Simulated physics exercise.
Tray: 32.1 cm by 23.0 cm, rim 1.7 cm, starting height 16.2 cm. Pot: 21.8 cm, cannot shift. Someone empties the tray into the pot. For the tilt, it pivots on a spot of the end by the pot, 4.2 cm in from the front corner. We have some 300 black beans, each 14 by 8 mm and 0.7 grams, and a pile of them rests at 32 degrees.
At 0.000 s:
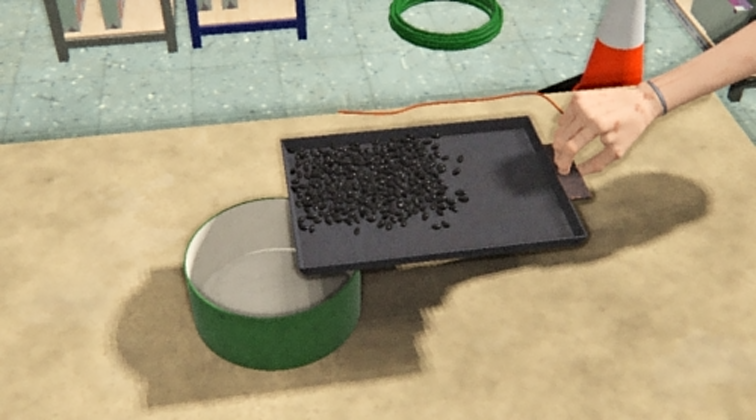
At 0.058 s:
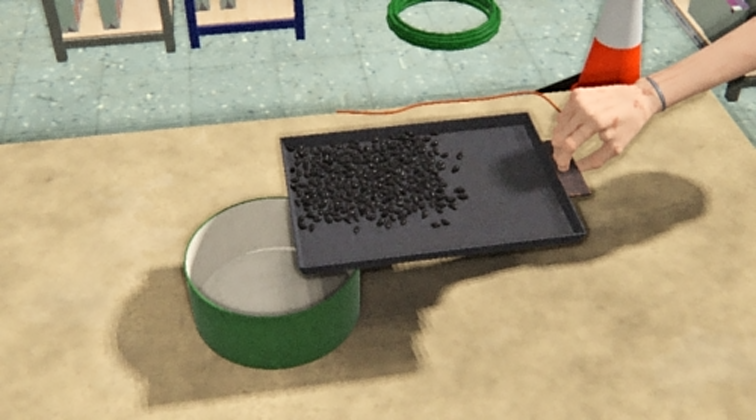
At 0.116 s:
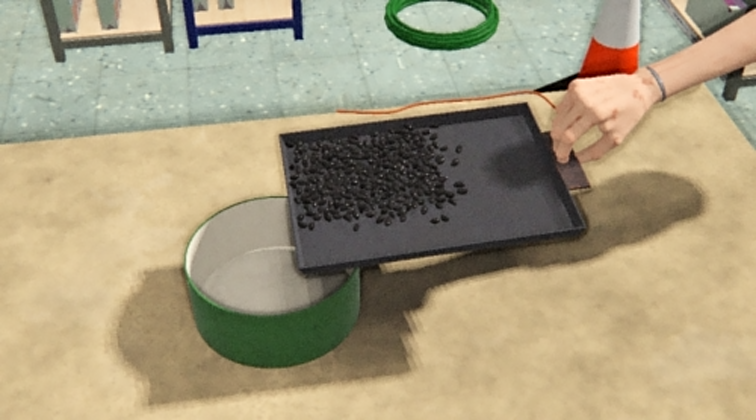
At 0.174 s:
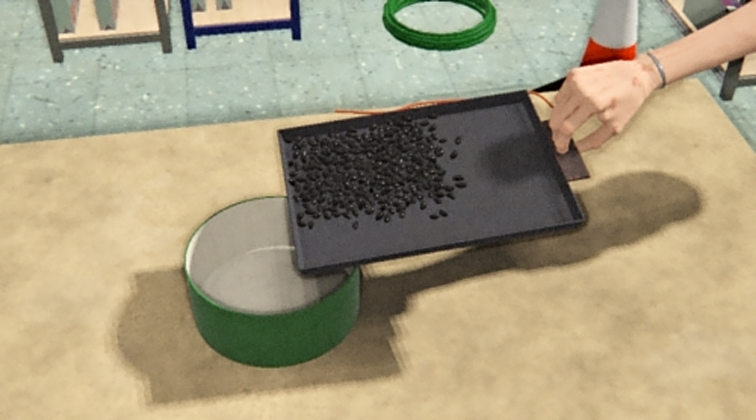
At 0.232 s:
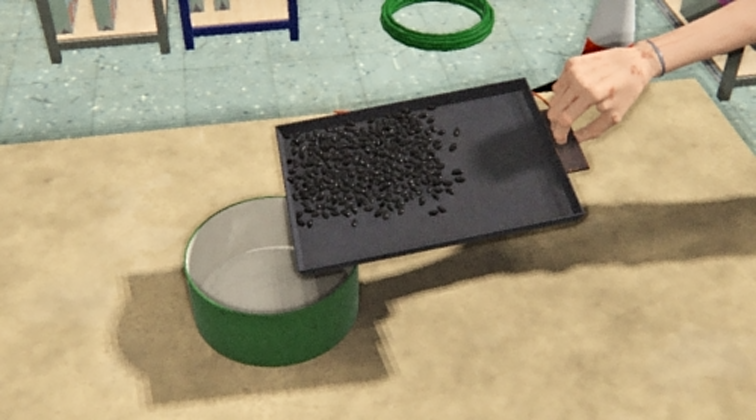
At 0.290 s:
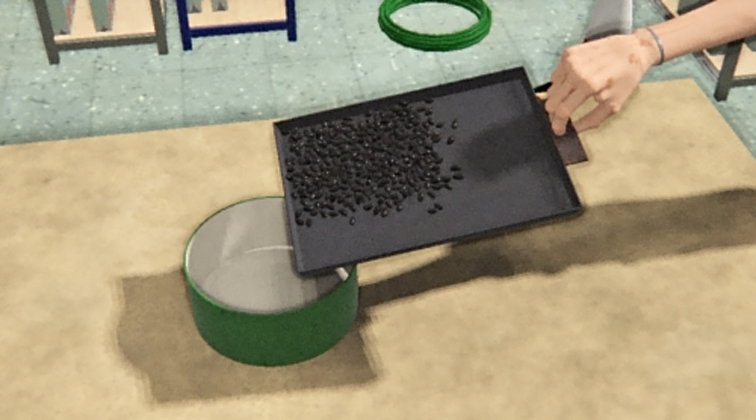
A hand with a band at the wrist grips the right end of a dark tray above a tan tabletop, seen from above at an angle in a room with a pale blue-green floor. Black beans cover the tray's left part, a green pot with a white inside sits below its left end, and a green coil lies behind. The hand steadily raises the right end, while the beans barely shift on the tray.
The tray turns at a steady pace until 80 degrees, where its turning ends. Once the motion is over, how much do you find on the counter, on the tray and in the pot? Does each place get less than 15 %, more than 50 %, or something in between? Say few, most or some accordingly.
Counter: Most. Tray: Few. Pot: Some.
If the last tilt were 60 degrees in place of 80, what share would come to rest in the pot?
That would give about 15 per cent.
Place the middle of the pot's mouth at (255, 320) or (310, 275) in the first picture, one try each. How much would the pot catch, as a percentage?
I'd say close to 95 percent for the first spot and 90 percent for the second.
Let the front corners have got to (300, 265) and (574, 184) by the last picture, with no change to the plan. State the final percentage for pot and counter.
Split: Pot = 65, counter = 35.
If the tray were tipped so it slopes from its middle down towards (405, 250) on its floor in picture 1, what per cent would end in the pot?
Estimate: Near 5 per cent.
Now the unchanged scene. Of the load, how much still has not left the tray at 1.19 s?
About 60 per cent.
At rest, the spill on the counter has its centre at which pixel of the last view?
About (286, 402).
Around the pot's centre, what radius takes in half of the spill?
Some 18 centimetres.
Then, at 0.83 s, tilt 45 degrees; the tray holds 100 %, the pot 0 %.
Then, at 1.19 s, tilt 66 degrees; the tray holds 60 %, the pot 10 %.
After 1.64 s, tilt 80 degrees; the tray holds 5 %, the pot 25 %.
By 2.7 s all is still; counter 75 %, tray 0 %, pot 25 %.
